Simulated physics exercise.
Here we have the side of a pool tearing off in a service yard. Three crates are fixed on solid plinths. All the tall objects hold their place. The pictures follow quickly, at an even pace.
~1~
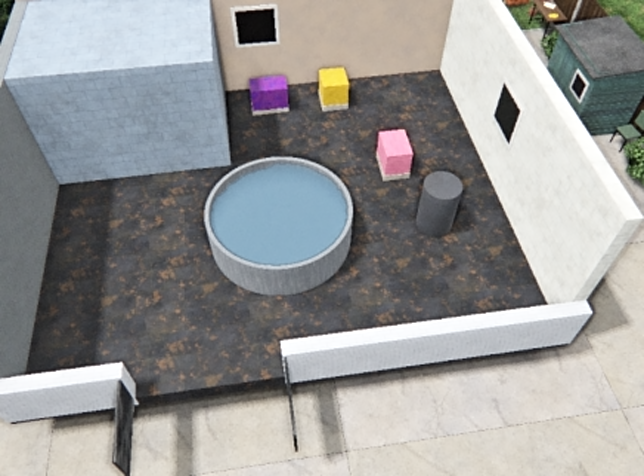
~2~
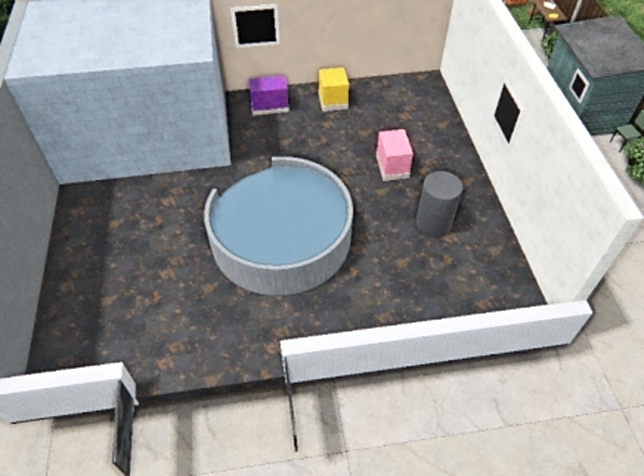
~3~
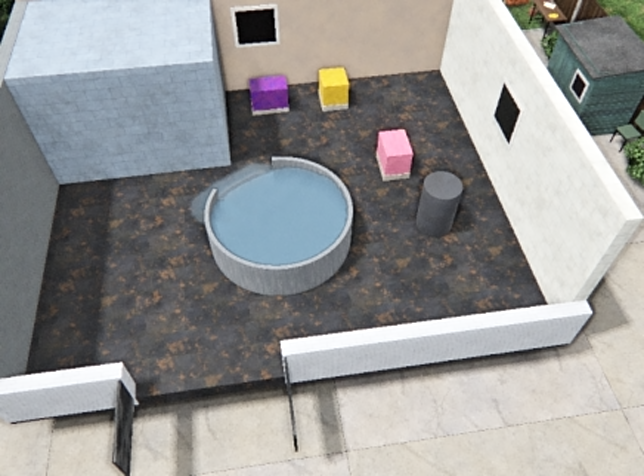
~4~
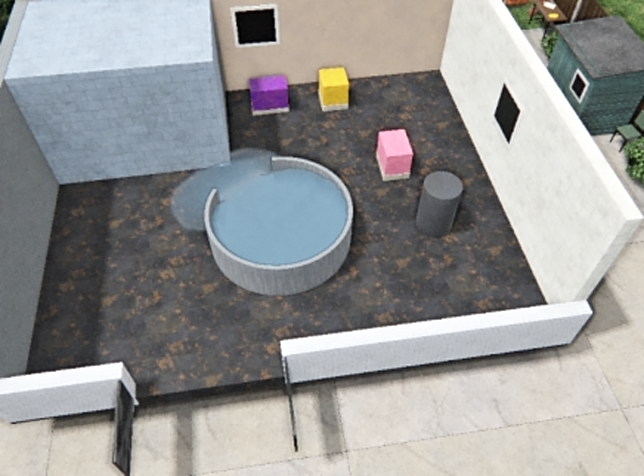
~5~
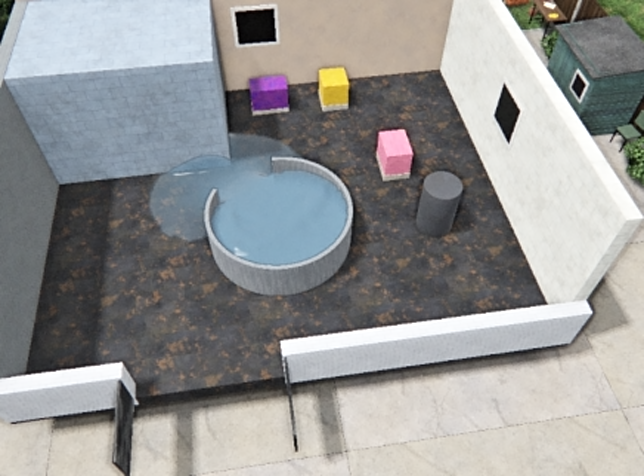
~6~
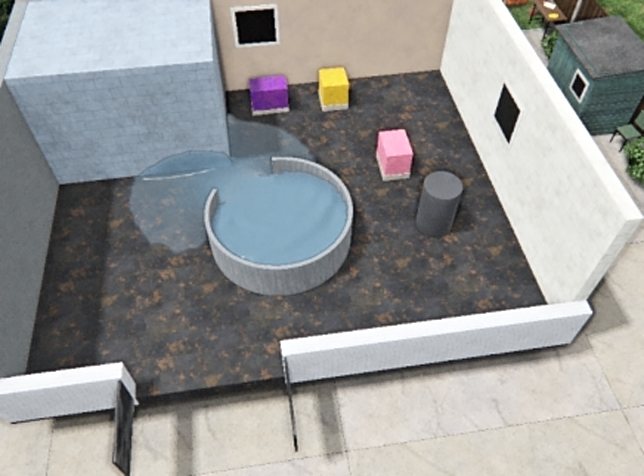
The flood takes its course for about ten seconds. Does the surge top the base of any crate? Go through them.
One by one: The pink crate keeps dry; the purple crate is soaked; the yellow crate is soaked.
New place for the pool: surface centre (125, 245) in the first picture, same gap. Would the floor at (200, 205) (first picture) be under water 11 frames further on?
Verdict: Covered.
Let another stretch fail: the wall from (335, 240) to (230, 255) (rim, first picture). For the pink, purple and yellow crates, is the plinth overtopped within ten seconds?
The pink crate is safe, the purple crate escapes it, the yellow crate stays dry.
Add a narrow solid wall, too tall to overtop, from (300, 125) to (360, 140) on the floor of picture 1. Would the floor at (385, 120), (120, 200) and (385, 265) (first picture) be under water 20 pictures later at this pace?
In turn: Wet, awash, not flooded.
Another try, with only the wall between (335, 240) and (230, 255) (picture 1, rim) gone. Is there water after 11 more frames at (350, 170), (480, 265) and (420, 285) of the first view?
In turn: Clear, under water, flooded.
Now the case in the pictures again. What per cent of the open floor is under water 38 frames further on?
I make it 75 per cent.
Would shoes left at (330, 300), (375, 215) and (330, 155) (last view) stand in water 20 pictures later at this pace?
In turn: Dry, no water, wet.
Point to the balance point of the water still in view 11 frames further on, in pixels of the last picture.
I would point to (230, 204).
A moment on, water covers 20 % of the floor; the pink crate not reached, the purple crate water round its plinth, the yellow crate not reached.
Next, water covers 25 % of the floor; the pink crate not reached, the purple crate water round its plinth, the yellow crate water round its plinth.
Then, water covers 45 % of the floor; the pink crate water round its plinth, the purple crate water round its plinth, the yellow crate water round its plinth.
Later, water covers 75 % of the floor; the pink crate water round its plinth, the purple crate water round its plinth, the yellow crate water round its plinth.
In the end, water covers 100 % of the floor; the pink crate stayed above the water, the purple crate was topped, the yellow crate was topped.
